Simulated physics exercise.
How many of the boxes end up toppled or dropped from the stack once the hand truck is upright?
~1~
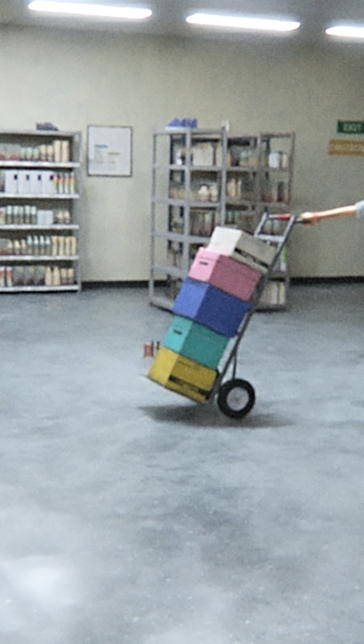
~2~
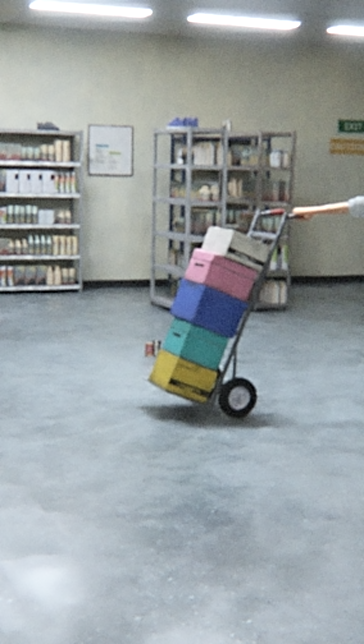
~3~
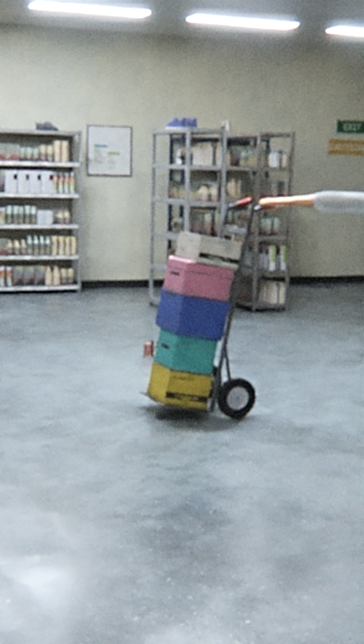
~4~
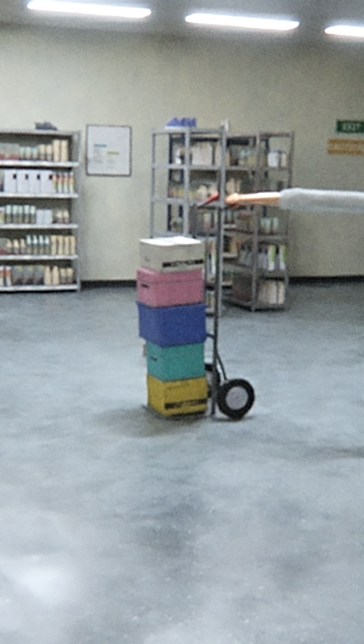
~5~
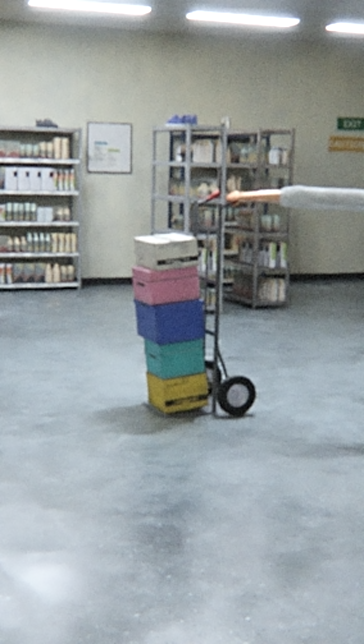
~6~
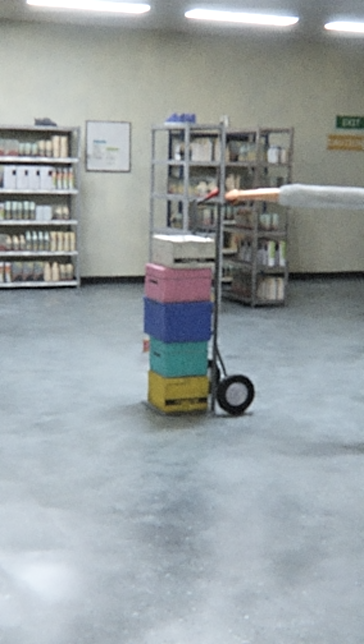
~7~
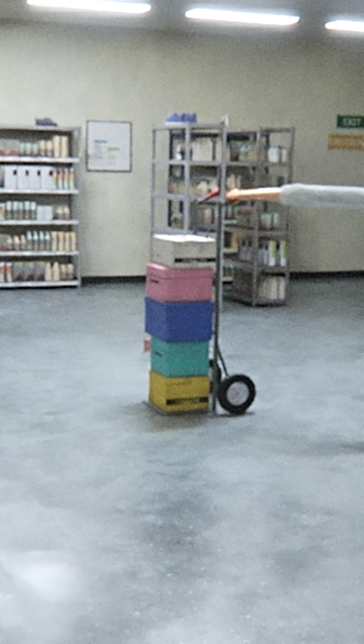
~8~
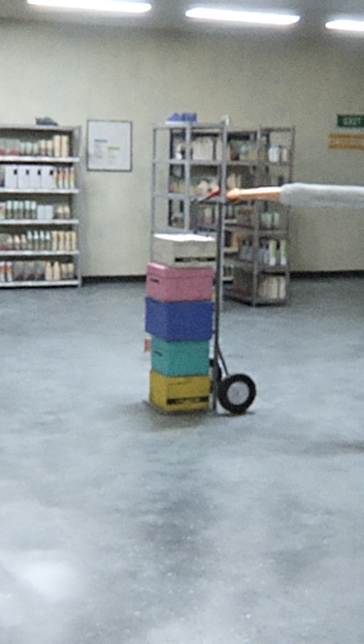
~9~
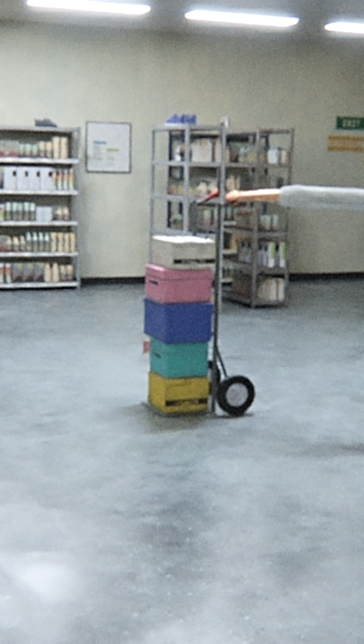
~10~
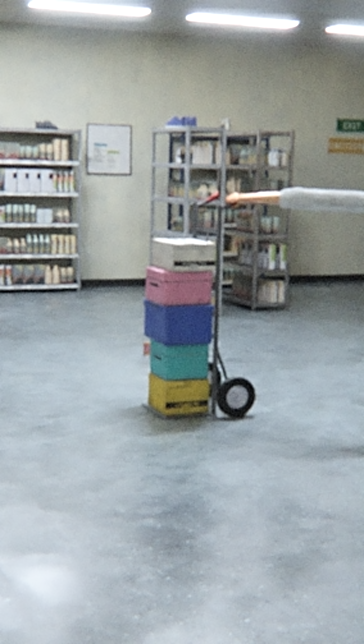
None of them do. The boxes rock a little as the truck comes upright, then settle and stay stacked.
